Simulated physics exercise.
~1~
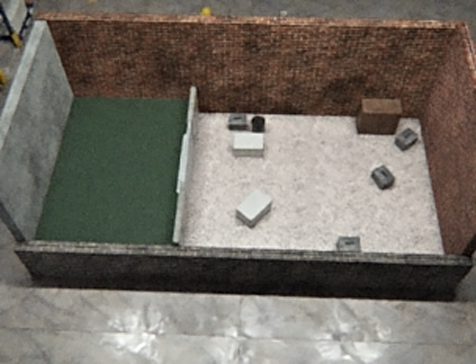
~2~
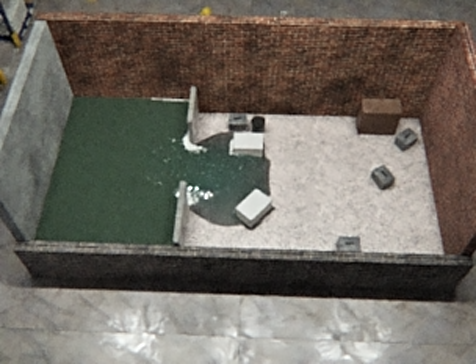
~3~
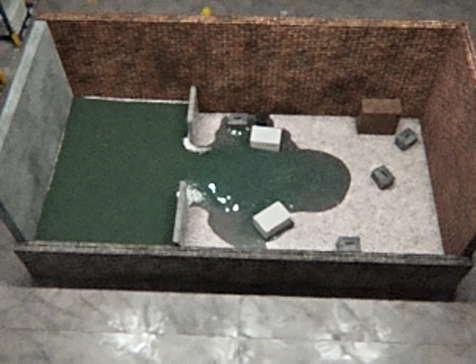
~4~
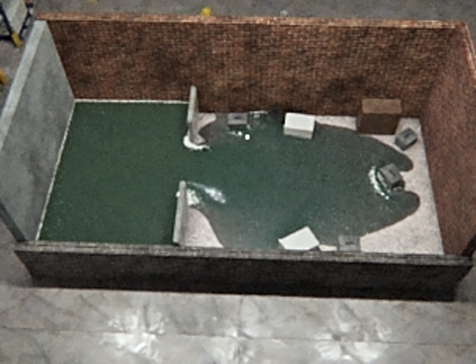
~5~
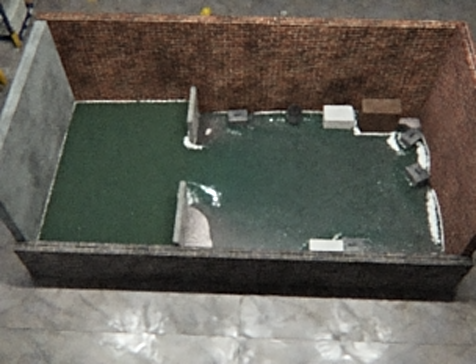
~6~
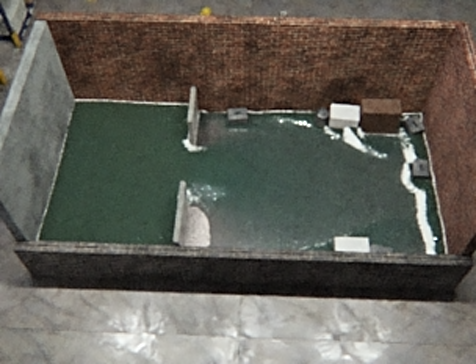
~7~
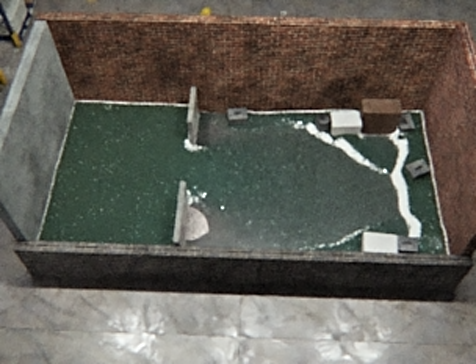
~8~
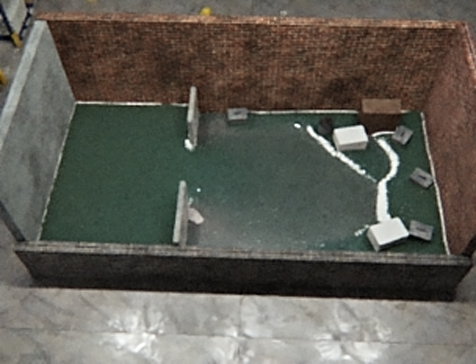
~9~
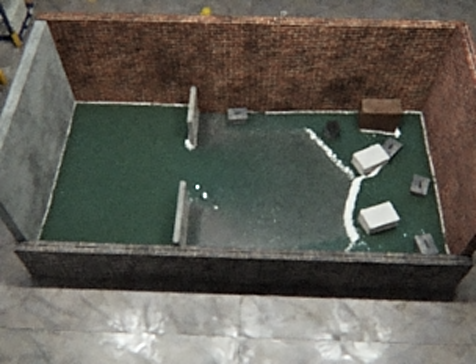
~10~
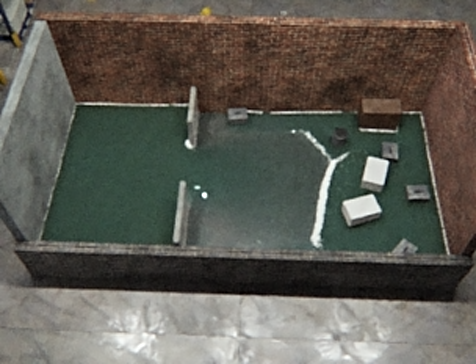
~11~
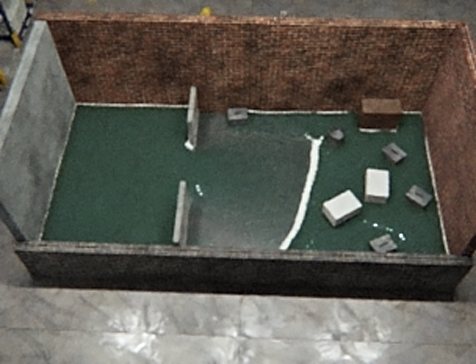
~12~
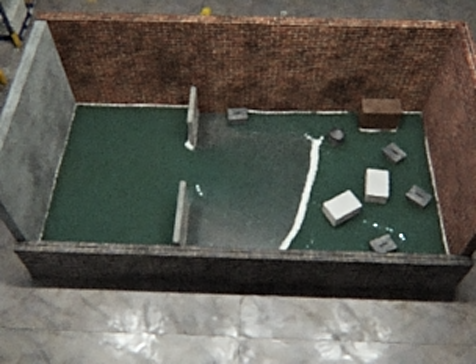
Green water bursts through the dividing wall, floods the right room, and leaves boxes floating there.
